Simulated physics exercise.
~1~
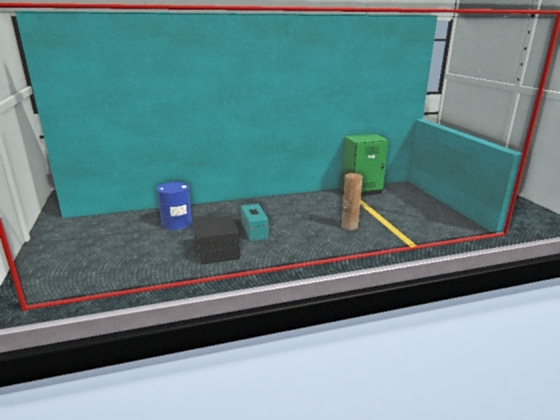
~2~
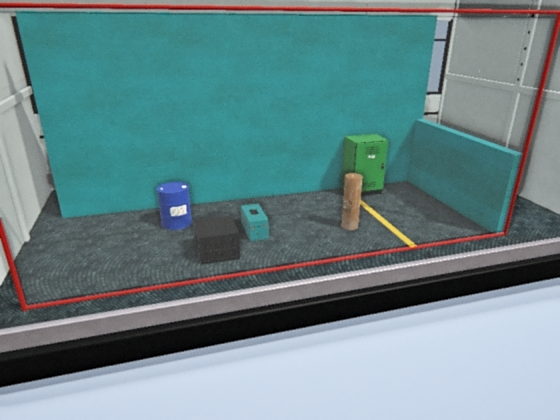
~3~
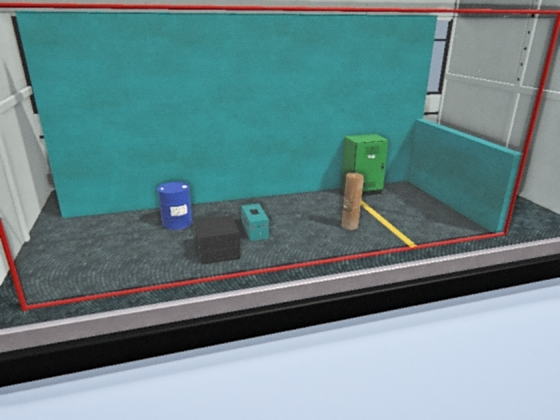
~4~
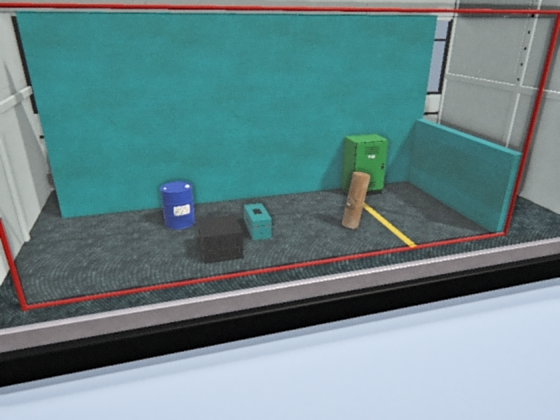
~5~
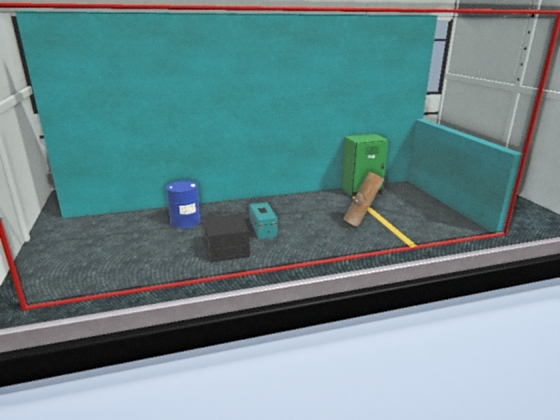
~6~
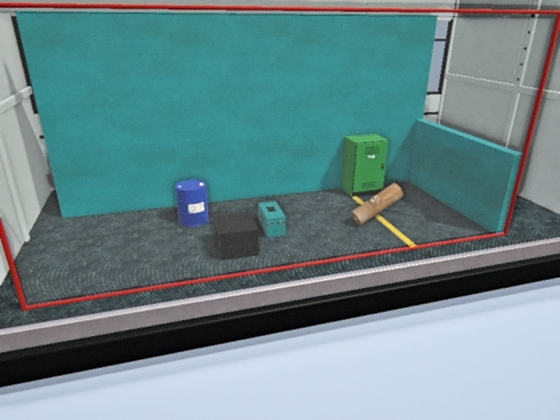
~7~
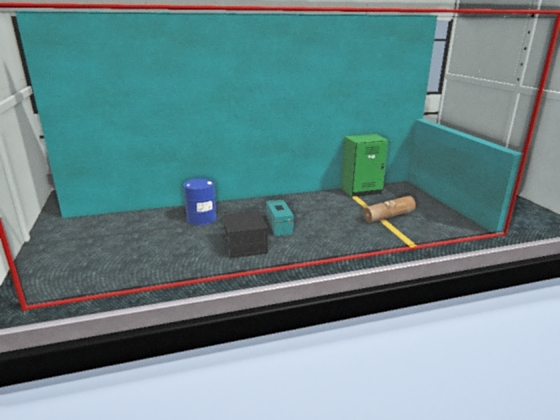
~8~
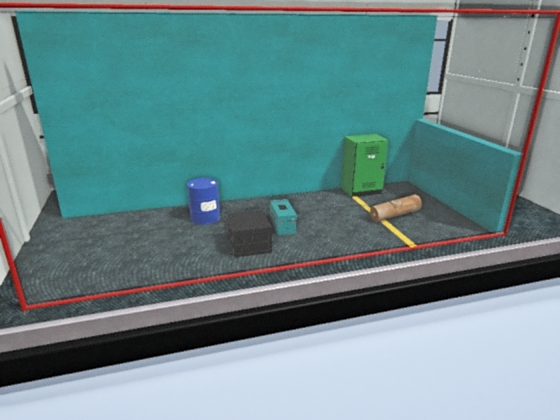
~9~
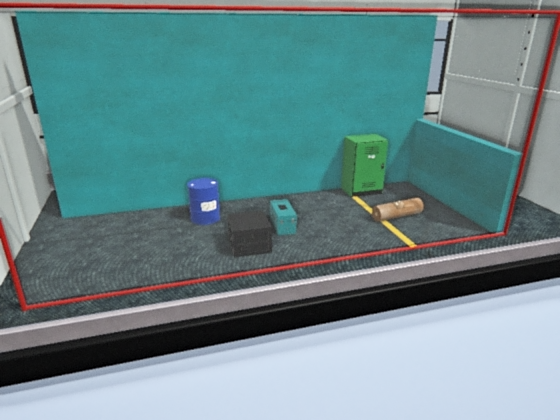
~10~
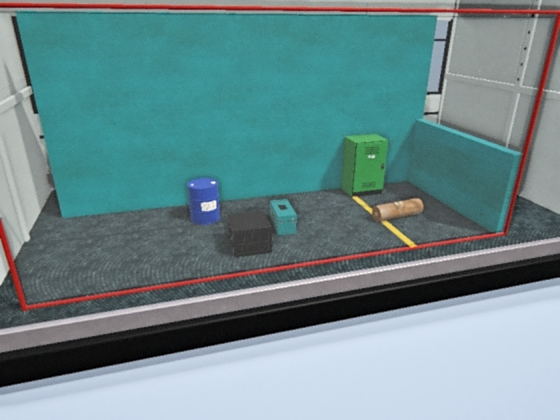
A large teal wall backs a dark-floored bay, seen from the front and slightly above, with a red outline around it. A green locker stands at the right near a low teal side wall and a yellow floor line, while an upright brown roll, a blue drum, a black crate and a small teal toolbox sit on the floor. After a still start, the roll leans right and topples as the other three slide a short way right. The roll ends on its side just beyond the line, while the upright drum, crate and toolbox rest short of it.
